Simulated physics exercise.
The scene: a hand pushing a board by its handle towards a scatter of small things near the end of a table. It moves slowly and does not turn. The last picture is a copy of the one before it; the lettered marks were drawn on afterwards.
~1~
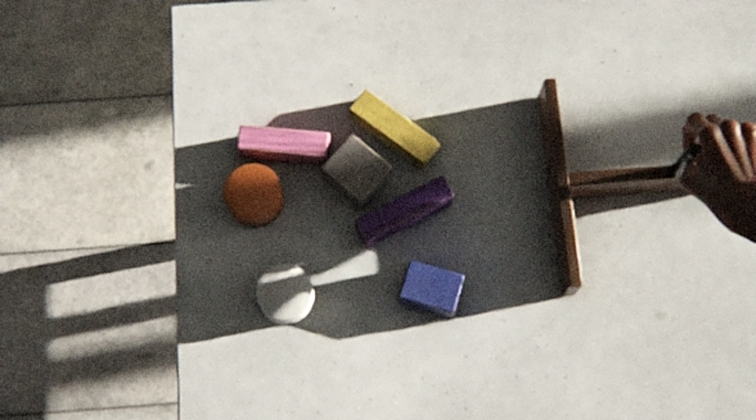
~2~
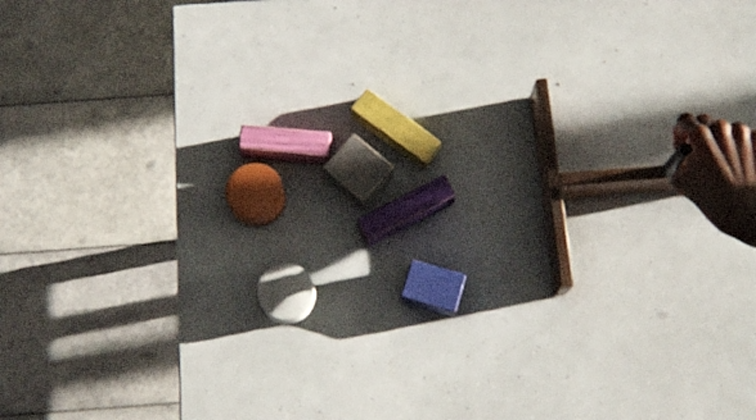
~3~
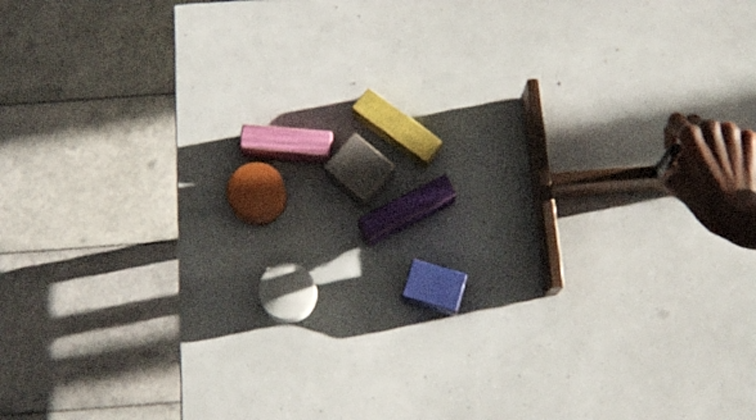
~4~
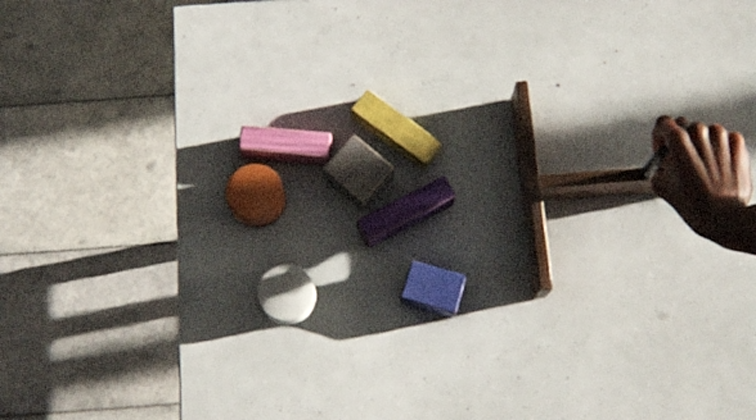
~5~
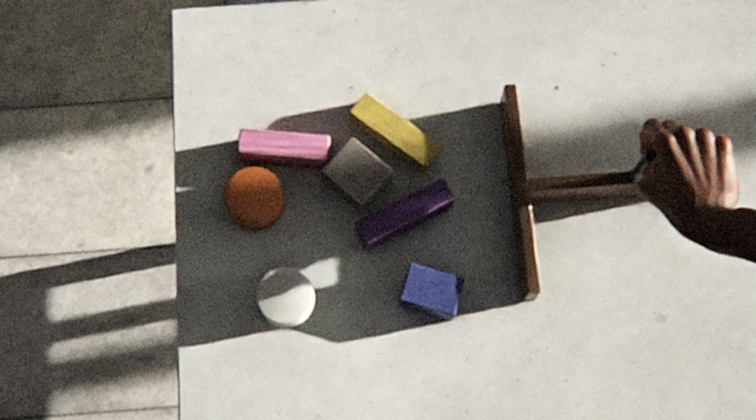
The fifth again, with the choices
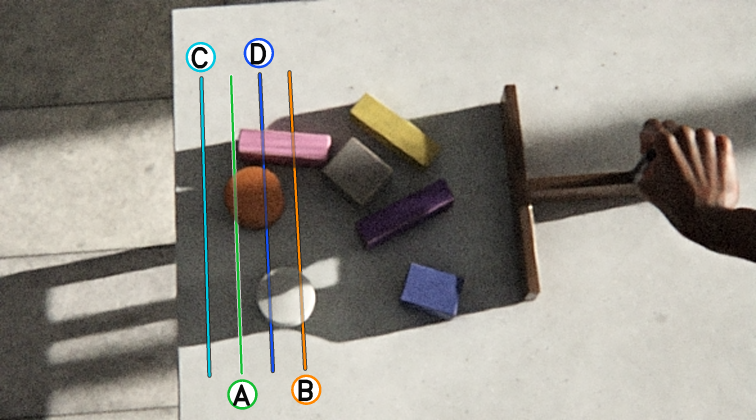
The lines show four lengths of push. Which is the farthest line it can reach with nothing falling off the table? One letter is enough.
Stop at D.
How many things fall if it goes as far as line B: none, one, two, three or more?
By then, none.
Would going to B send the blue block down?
No.
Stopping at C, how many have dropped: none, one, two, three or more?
By then, three or more.
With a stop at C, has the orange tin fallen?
Yes.
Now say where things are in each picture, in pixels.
The first picture shows orange tin (254, 195); purple stick (404, 211); blue block (432, 289).
The second picture shows board (555, 179); yellow bar (395, 129).
The third picture shows board (545, 180); pink stick (287, 145).
The fourth picture shows board (534, 182); orange tin (256, 195).
The fifth picture shows board (522, 185); blue block (432, 292); yellow bar (394, 133); grey block (358, 175).
On the copy, A at (236, 219); B at (297, 214); C at (205, 221); D at (266, 216).
On D. First, board (430, 192); blue block (402, 298); yellow bar (380, 134).
Then, board (338, 198); orange tin (234, 209); white tin (254, 305).
Finally, board (267, 203); orange tin (180, 230); white tin (183, 320); nothing has fallen.
By contrast, A drops the pink stick, white tin and orange tin; B is safe but short; C drops the grey block, pink stick, white tin, orange tin and purple stick.
